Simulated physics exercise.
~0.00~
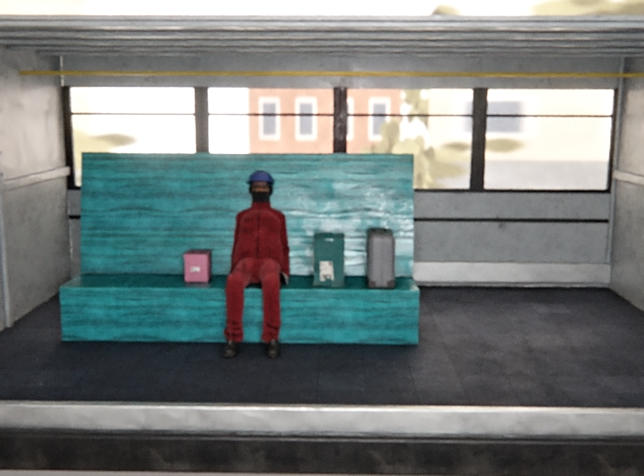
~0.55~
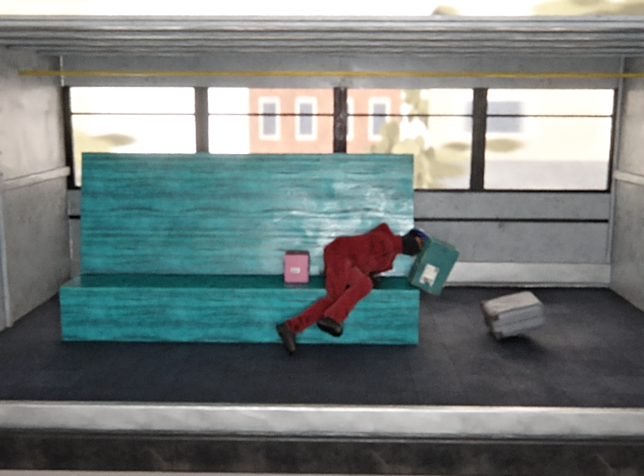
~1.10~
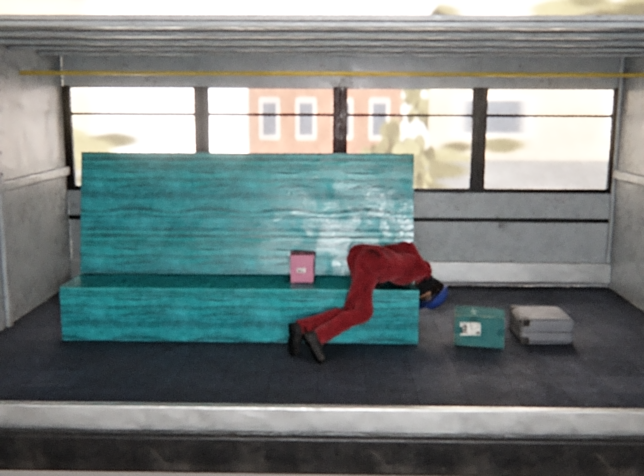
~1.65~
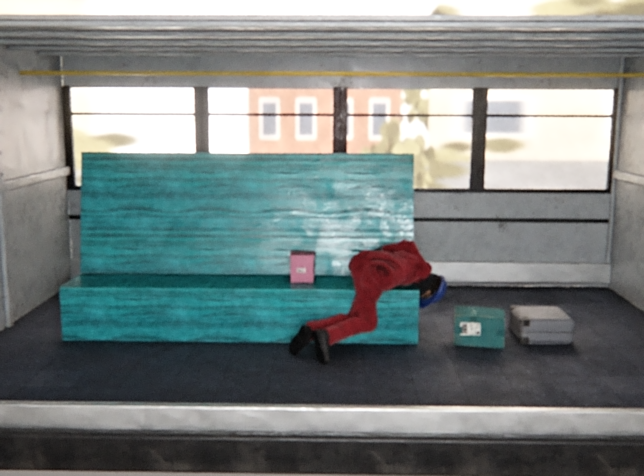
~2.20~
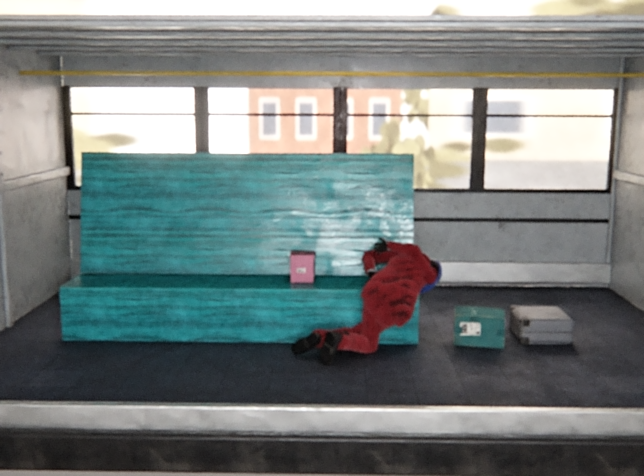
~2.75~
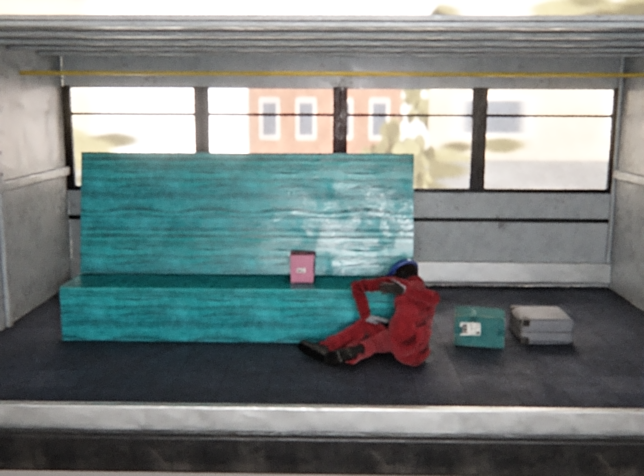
The clip opens on a figure in red with a blue cap, seated on a long teal bench in a rail car, with a pink tub to the left and a teal pack and a grey case standing to the right. The figure topples to the right along the seat, and all three items shift right. The grey case and then the teal pack drop to the floor, landing on their sides, while the pink tub stays on the bench. The figure slumps over the bench's right end, then slides down, ending slouched on the floor against it.
